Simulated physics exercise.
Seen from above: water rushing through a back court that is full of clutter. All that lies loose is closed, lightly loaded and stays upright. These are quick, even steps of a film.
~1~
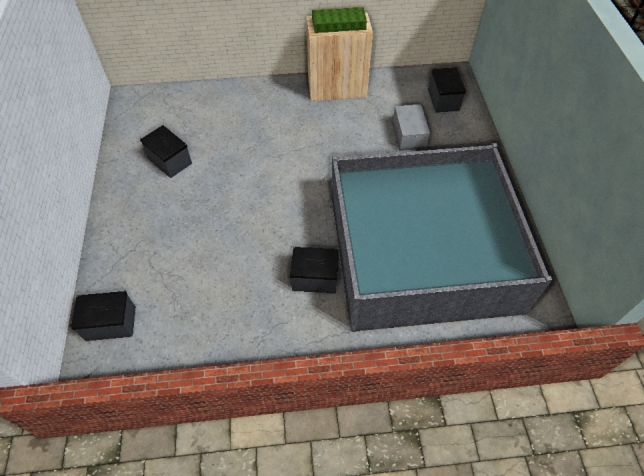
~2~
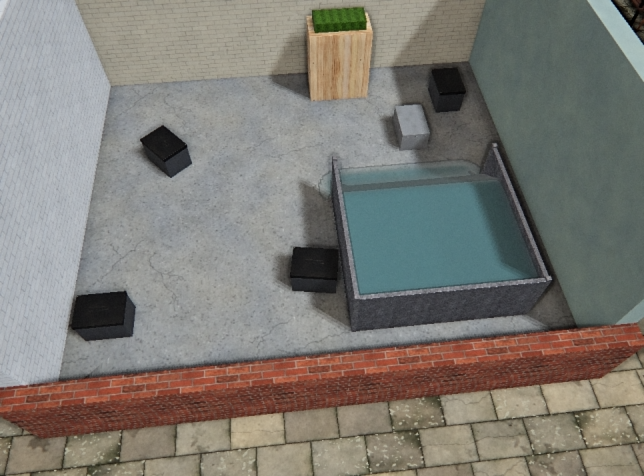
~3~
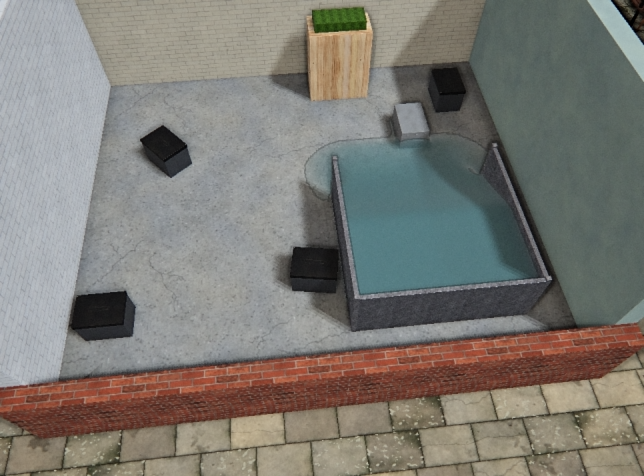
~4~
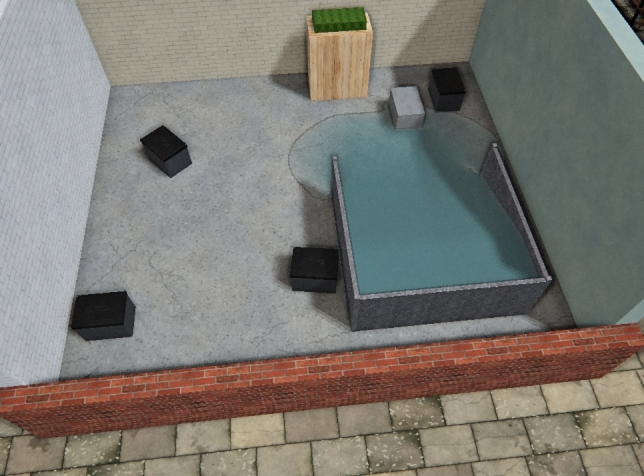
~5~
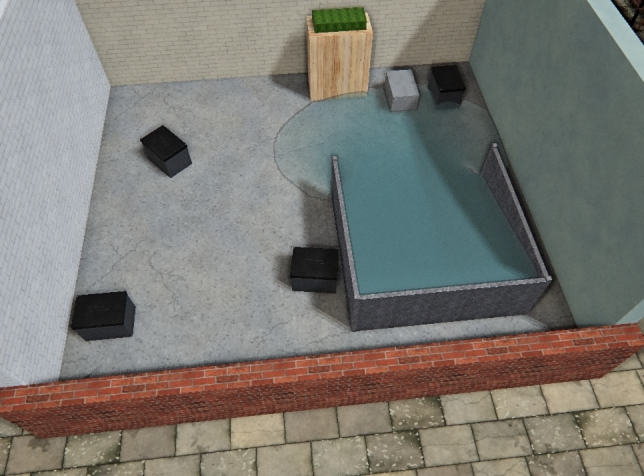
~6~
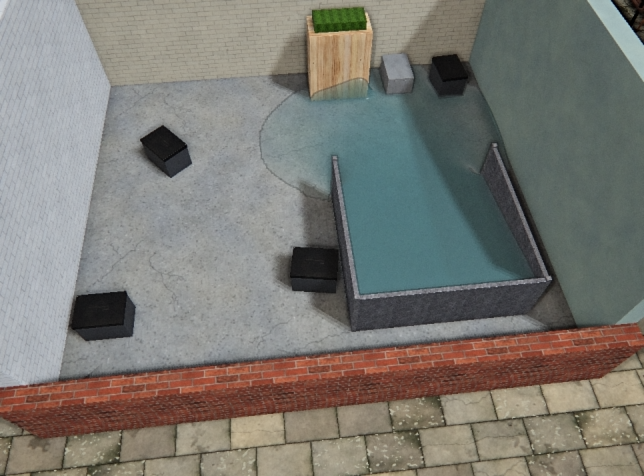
The clip shows a walled court from above, where the far side of a raised pool disappears and water spreads across the floor, pushing a grey box back toward the rear wall before a nearby black box shifts slightly.
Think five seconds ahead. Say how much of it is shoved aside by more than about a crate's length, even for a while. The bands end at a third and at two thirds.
That comes to at least two thirds.
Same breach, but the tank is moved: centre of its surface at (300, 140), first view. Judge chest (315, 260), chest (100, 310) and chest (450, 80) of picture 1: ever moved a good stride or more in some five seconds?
One after the other: Never so far, that far or more, yes.
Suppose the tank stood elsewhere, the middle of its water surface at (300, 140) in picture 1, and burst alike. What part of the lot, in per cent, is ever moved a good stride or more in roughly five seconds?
About 80 per cent.
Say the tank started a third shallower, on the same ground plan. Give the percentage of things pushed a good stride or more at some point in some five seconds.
About 60 per cent.
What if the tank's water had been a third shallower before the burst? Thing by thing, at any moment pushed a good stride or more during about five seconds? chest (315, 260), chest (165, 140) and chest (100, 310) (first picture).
In turn: Not that far, yes, under that.
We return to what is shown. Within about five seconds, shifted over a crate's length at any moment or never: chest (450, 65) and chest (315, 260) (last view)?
As listed: That far or more, less than that.
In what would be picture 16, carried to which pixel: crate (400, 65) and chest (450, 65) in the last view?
Close to (409, 39) and (447, 40).
A moment on, 2 of 5 are well off their spots; 2 afloat.
Next, 1 of 5 are well off their spots; 2 afloat.
Later, 3 of 5 are well off their spots; 2 afloat.
In the end, 3 of 5 are well off their spots, and 4 have been at some point; 4 afloat.
